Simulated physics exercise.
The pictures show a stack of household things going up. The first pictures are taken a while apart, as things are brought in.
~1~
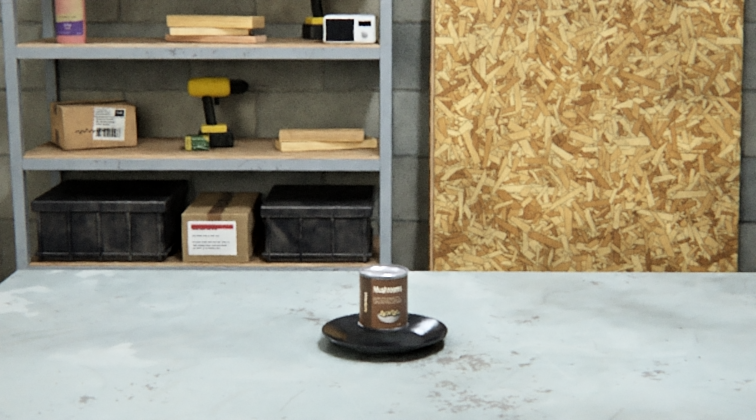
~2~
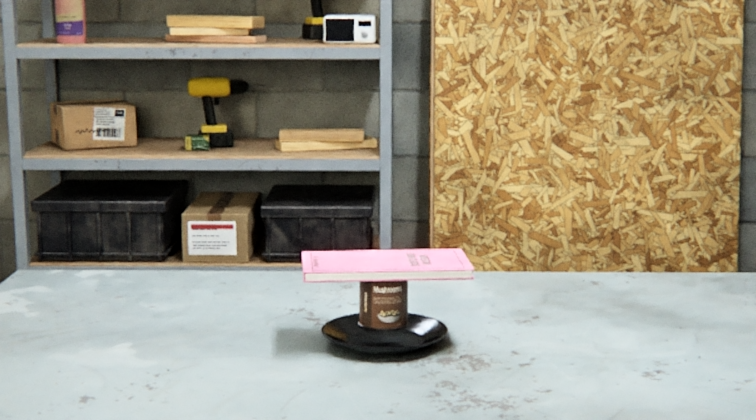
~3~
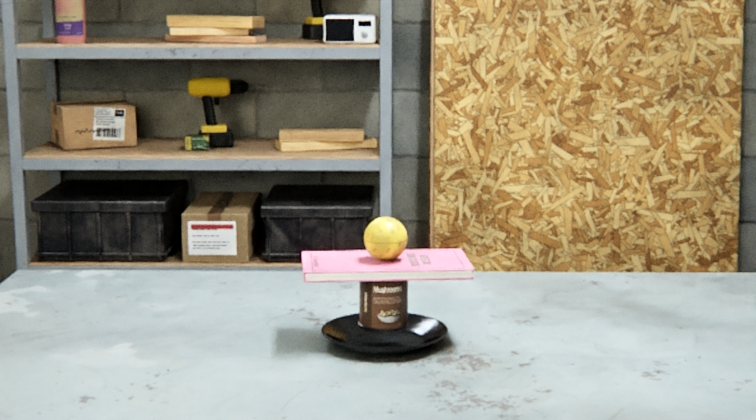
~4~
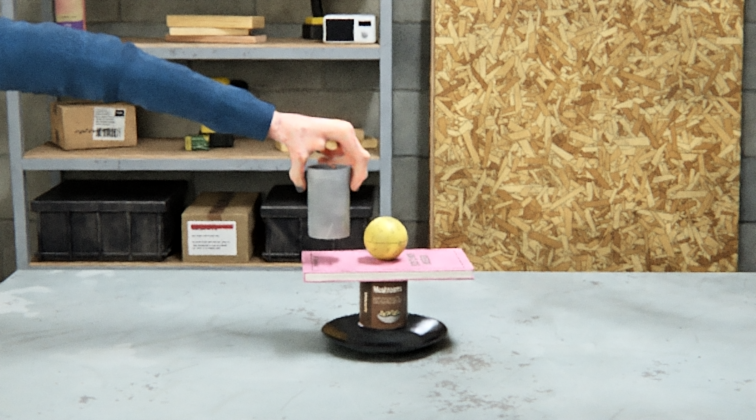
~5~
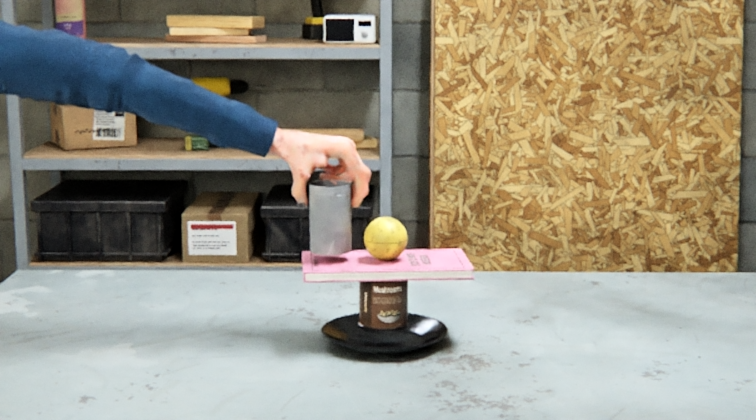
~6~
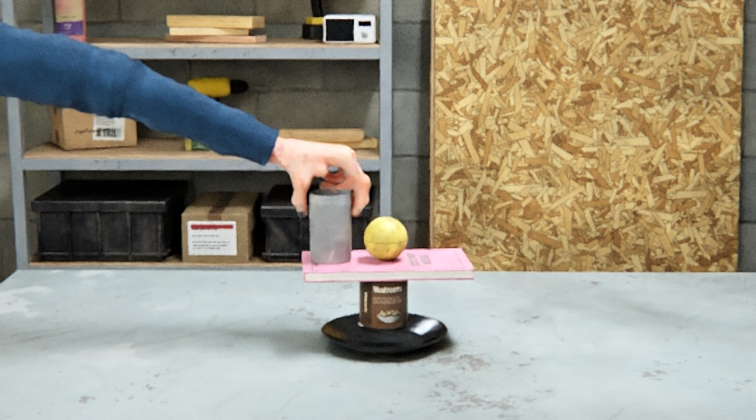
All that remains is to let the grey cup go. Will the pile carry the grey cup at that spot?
Outcome: The pile holds.
Then, 0.90 s later than the last frame, things are still on the move.
Then, 2.00 s later than the last frame, all is still.
When it is over, all 5 as before. End places, in pixels of the last picture, grey cup near (329, 227). The pile keeps its balance.
